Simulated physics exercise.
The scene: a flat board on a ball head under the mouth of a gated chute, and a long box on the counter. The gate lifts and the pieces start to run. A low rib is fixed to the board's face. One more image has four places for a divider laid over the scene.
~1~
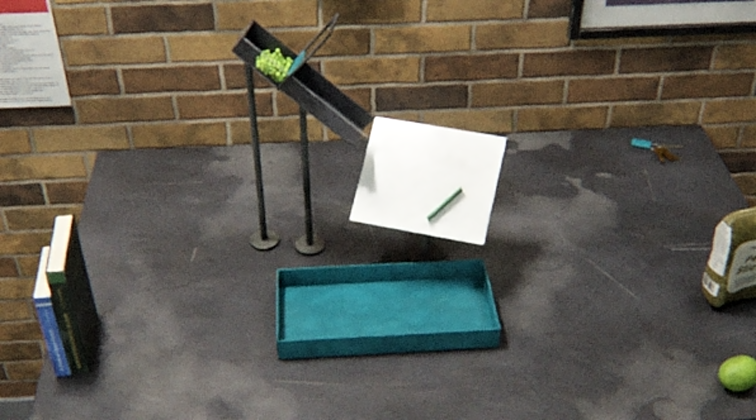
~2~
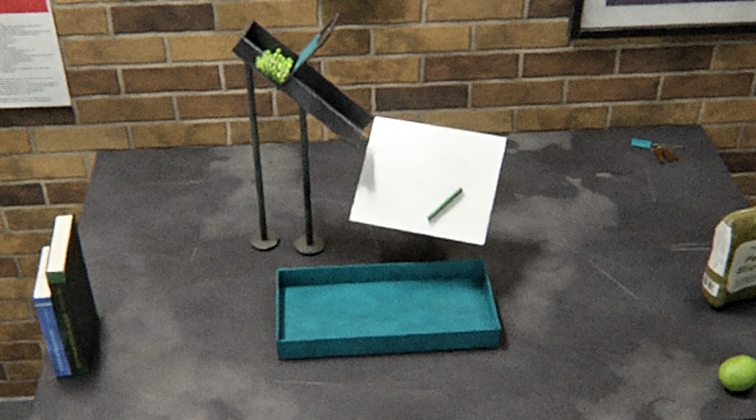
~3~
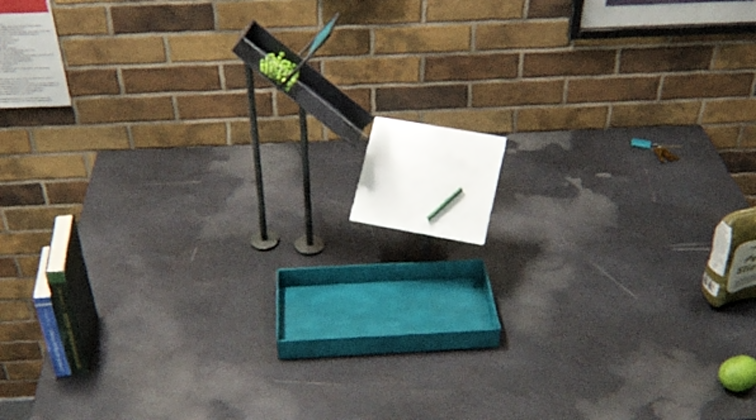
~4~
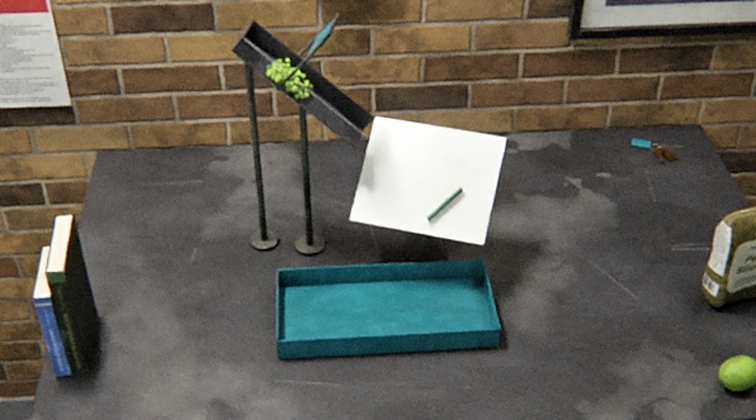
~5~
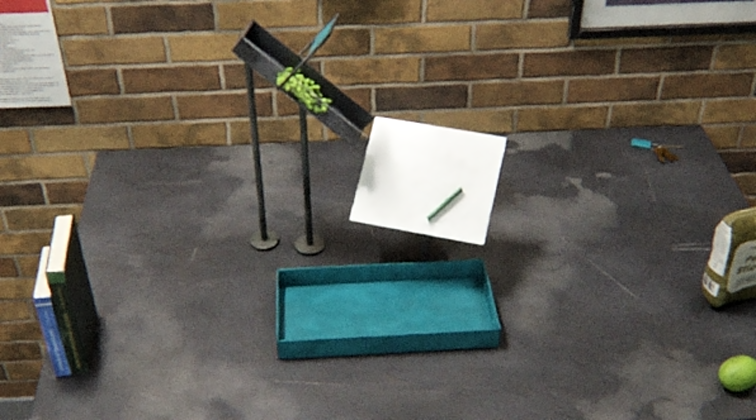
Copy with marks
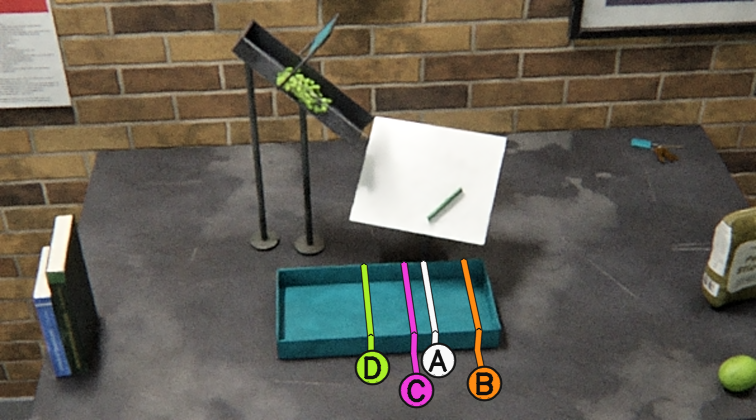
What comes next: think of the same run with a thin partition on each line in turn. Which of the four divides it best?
C is best.
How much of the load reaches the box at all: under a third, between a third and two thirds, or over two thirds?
About that: Over two thirds.
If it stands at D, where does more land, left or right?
The right side.
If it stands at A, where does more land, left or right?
More lands on the left.
On the marked copy, line A crosses the front rim at (435, 332); line B crosses the front rim at (478, 330); line C crosses the front rim at (414, 333); line D crosses the front rim at (370, 336).
Choosing A, of what is caught, the larger part on the left of the divider, about a tenth on the right.
Choosing B, of what is caught, every piece on the left of the divider, not one piece on the right.
Choosing C, of what is caught, roughly half on the left of the divider, roughly half on the right.
Choosing D, of what is caught, not one piece on the left of the divider, every piece on the right.
